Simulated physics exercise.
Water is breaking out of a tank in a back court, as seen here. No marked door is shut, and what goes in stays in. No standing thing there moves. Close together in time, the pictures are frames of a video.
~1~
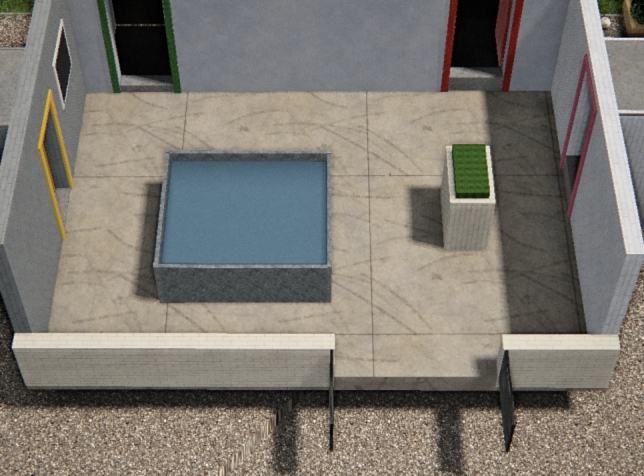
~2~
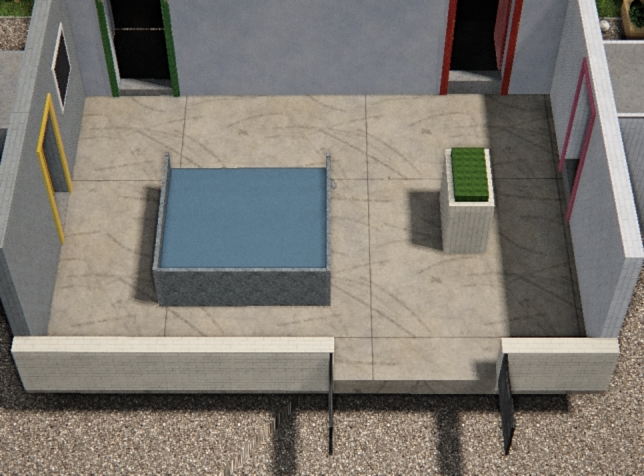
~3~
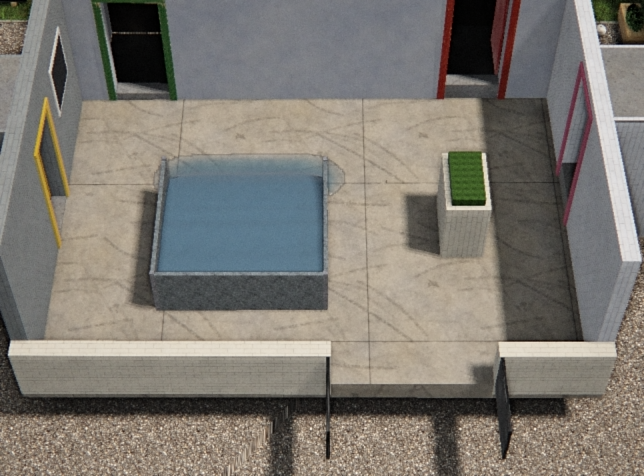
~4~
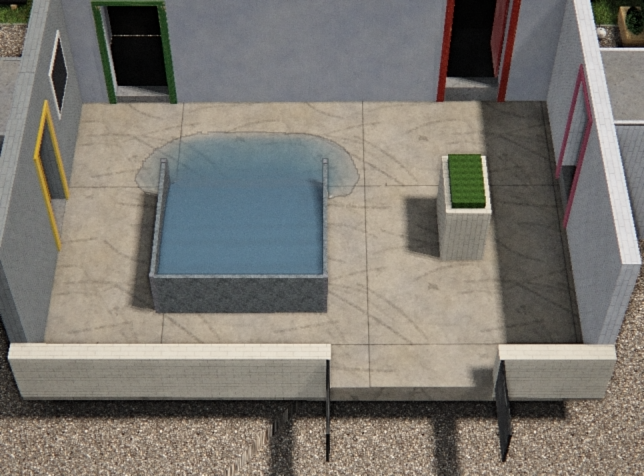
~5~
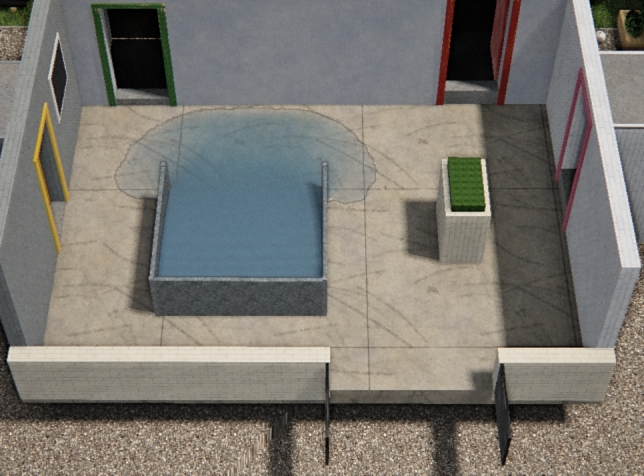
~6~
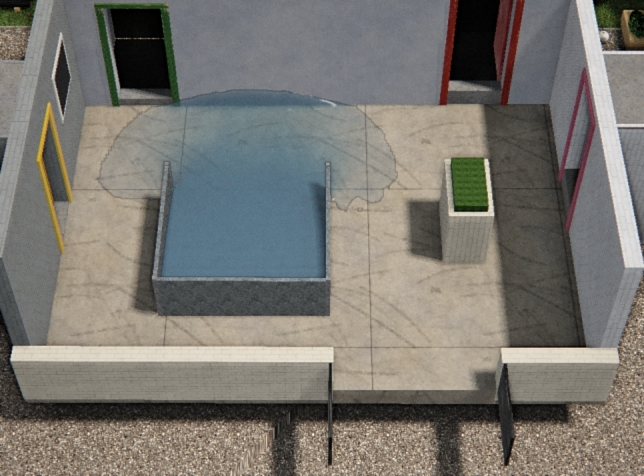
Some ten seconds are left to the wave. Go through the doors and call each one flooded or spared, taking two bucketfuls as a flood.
Pink door: Spared, red door: Spared, yellow door: Flooded, green door: Flooded.
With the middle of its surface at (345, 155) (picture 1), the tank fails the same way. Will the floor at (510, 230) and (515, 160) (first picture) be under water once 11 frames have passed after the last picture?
Spot one ends up left untouched, spot two sodden.
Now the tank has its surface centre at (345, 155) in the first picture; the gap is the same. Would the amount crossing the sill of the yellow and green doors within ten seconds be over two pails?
Finding: Yellow door goes beyond it; green door comes in lower.
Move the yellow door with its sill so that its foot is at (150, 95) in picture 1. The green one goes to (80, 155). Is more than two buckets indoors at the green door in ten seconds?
As far as I can tell, the green door comes in higher.
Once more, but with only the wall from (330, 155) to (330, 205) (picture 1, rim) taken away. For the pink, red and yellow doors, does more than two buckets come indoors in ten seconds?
I'd say the pink door stops short, the red door stops short and the yellow door stops short.
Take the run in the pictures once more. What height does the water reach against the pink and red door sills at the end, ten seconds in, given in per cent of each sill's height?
Some 10 percent, then some 20 percent.
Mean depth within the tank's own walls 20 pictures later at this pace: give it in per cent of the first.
Roughly 18 per cent.
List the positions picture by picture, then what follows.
The water tank at (246, 210) is whole and still, in the first frame.
The front is at a hidden place, out from the gap on the water tank's far side, in the second frame.
The front is at (338, 174), out from the gap on the water tank's far side, in the third frame.
Water pours out on the water tank's far side and has run to (341, 152), in the fourth frame.
Water pours out on the water tank's far side and has run to (139, 145), in the fifth frame.
The front is at (157, 108), out from the gap on the water tank's far side, in the sixth frame.
A moment on, water covers 30 % of the floor; the pink door not reached, the red door not reached, the yellow door not reached, the green door under two buckets in.
Next, water covers 35 % of the floor; the pink door not reached, the red door wet at the sill, nothing in, the yellow door not reached, the green door over two buckets in.
Then, water covers 65 % of the floor; the pink door wet at the sill, nothing in, the red door wet at the sill, nothing in, the yellow door under two buckets in, the green door far over two buckets in.
Later, water covers 95 % of the floor; the pink door wet at the sill, nothing in, the red door wet at the sill, nothing in, the yellow door over two buckets in, the green door far over two buckets in.
In the end, water covers 100 % of the floor; the pink door wet at the sill, nothing in, the red door wet at the sill, nothing in, the yellow door far over two buckets in, the green door far over two buckets in.
